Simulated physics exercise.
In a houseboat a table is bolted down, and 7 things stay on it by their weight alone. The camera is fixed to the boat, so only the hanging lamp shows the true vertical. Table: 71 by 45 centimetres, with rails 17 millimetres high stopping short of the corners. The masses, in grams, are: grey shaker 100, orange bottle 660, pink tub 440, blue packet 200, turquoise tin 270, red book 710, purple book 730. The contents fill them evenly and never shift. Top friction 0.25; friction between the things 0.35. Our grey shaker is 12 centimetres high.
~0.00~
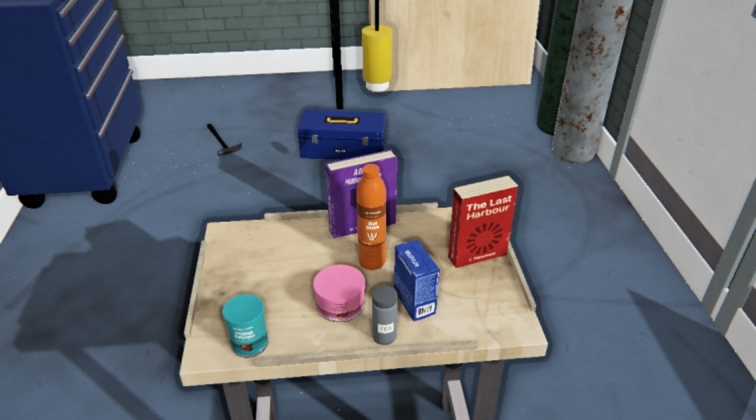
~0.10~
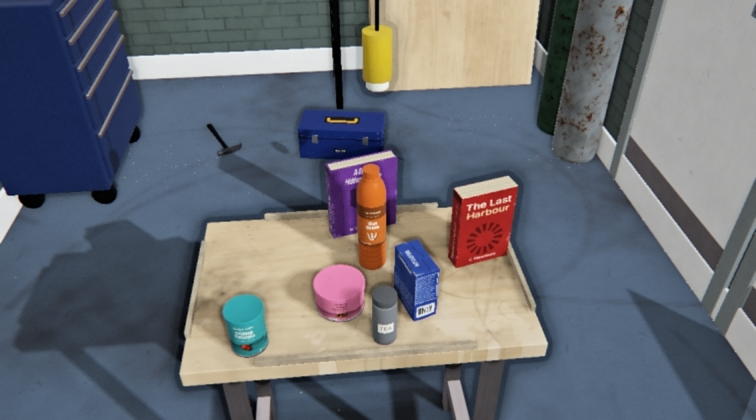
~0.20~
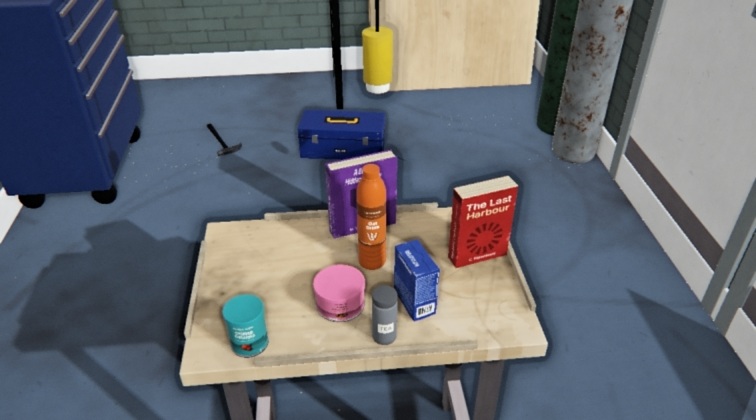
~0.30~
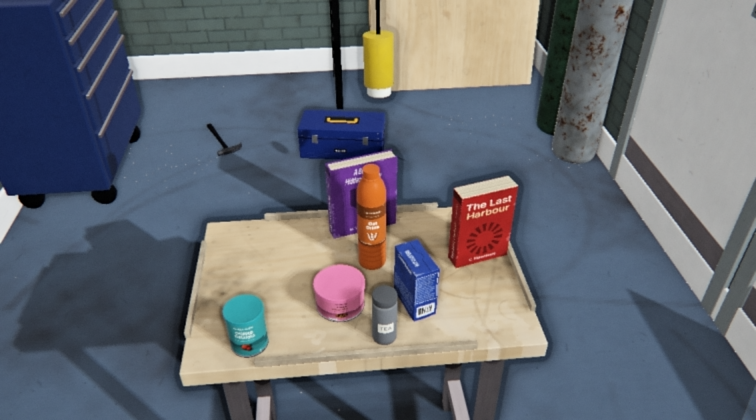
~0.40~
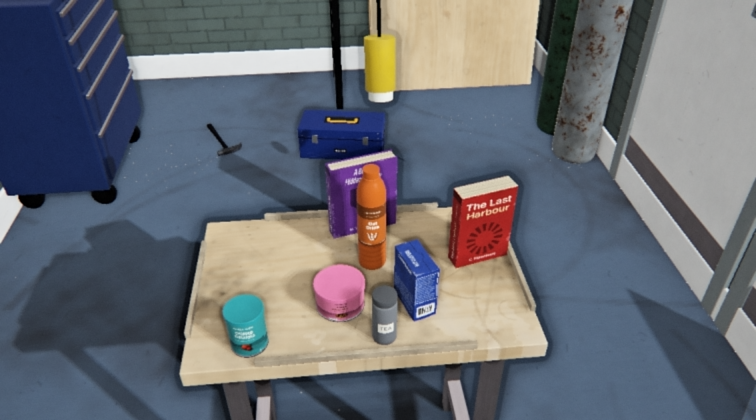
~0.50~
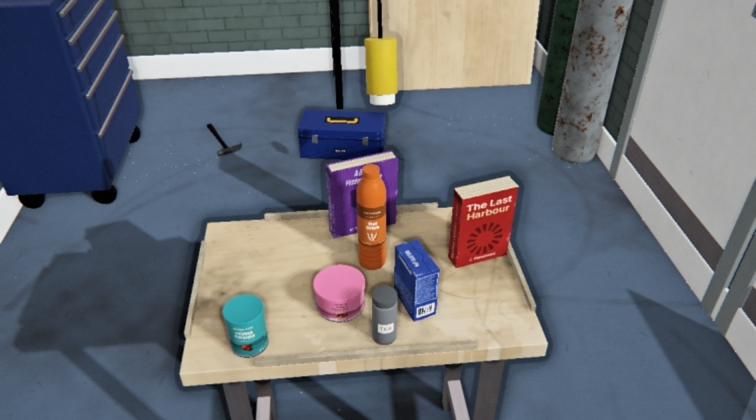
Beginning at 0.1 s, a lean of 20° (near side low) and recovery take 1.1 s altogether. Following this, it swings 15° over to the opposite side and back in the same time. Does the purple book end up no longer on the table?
No, it is still on the table.
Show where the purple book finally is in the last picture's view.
It settles at around (371, 249).
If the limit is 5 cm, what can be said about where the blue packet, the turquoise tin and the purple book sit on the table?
First, the blue packet is moved away; second, the turquoise tin stays in its position; third, the purple book is moved away.
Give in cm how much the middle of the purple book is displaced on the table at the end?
It ends up around 13 cm from its start.
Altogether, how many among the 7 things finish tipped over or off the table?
All told, 5.
After 0.80 s, heel 17°, near side down; purple book tipped 47° from how it sat near (373, 222); red book tipped 45° from how it sat; orange bottle tipped 19° from how it sat.
After 1.00 s, heel 6°, near side down; purple book tipped 74° from how it sat near (373, 247); red book on its side; orange bottle tipped 54° from how it sat.
After 1.30 s, heel 1°, far side down; purple book on its side near (372, 258); orange bottle on its side; red book on its side.
At rest (2.8 s), tipped over on the table, grey shaker, orange bottle, blue packet, red book and purple book; not toppled but over 5 cm from the start, pink tub; the last one in place, give or take 5 cm. In the last view, purple book near (371, 249).
